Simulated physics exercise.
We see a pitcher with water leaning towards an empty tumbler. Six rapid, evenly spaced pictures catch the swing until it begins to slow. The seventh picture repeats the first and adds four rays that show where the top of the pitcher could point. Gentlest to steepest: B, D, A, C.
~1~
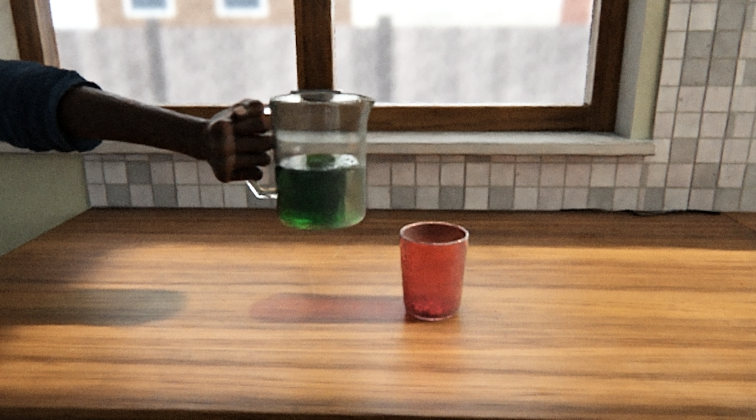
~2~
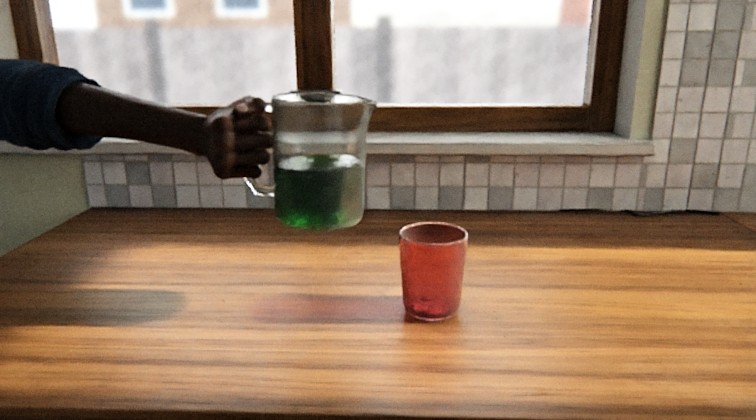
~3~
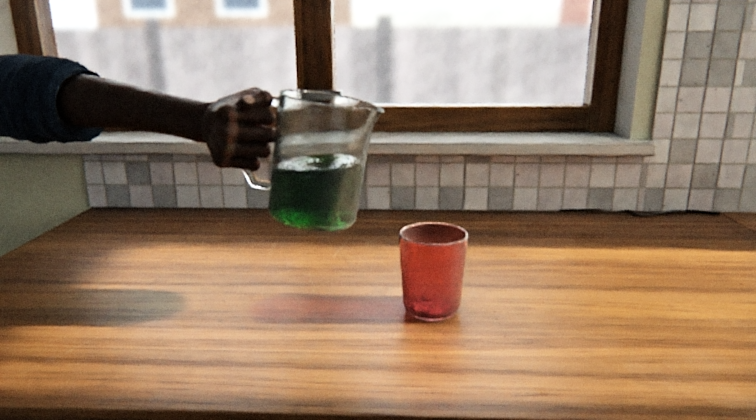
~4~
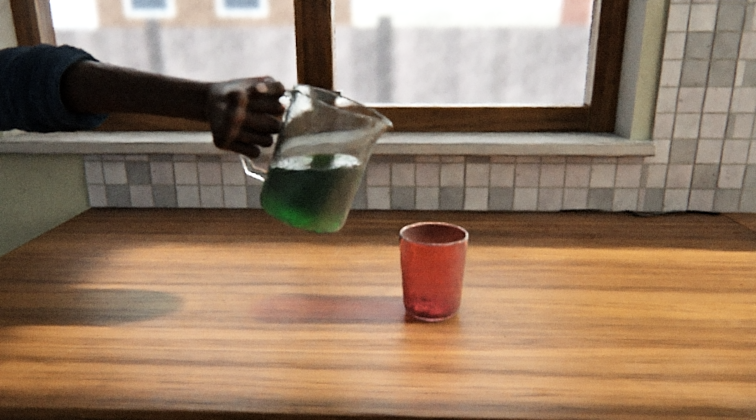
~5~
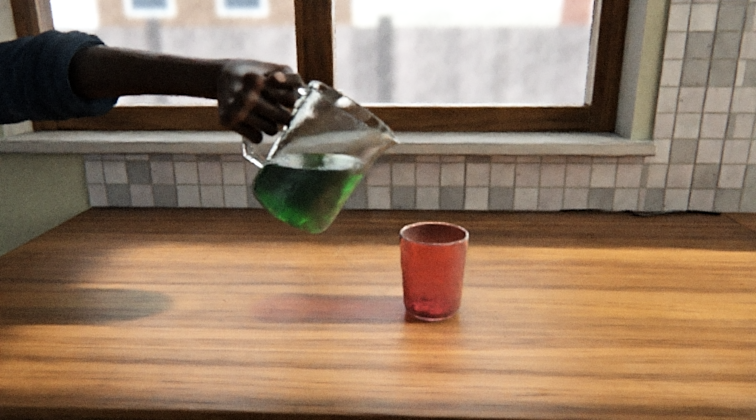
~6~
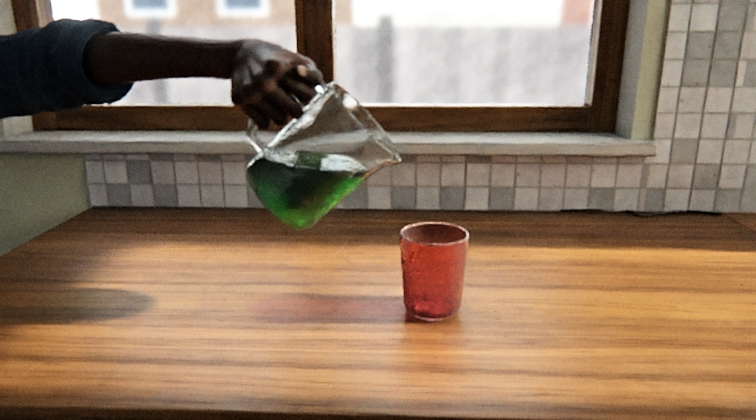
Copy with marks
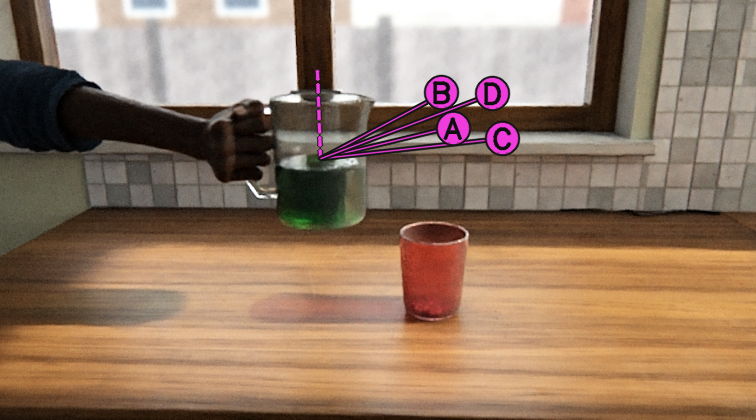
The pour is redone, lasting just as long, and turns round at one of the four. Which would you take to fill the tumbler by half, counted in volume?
Choose A.
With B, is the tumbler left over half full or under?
Under half.
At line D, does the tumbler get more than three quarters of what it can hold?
No.
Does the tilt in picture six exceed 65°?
No.
On the marked copy, A at (436, 130); B at (426, 102); C at (485, 140); D at (476, 99).
With A, the tumbler ends with about 49 % of what it can hold.
With B, the tumbler ends with about 13 % of what it can hold.
With C, the tumbler ends with about 61 % of what it can hold; 8 % of the water is spilt.
With D, the tumbler ends with about 30 % of what it can hold.
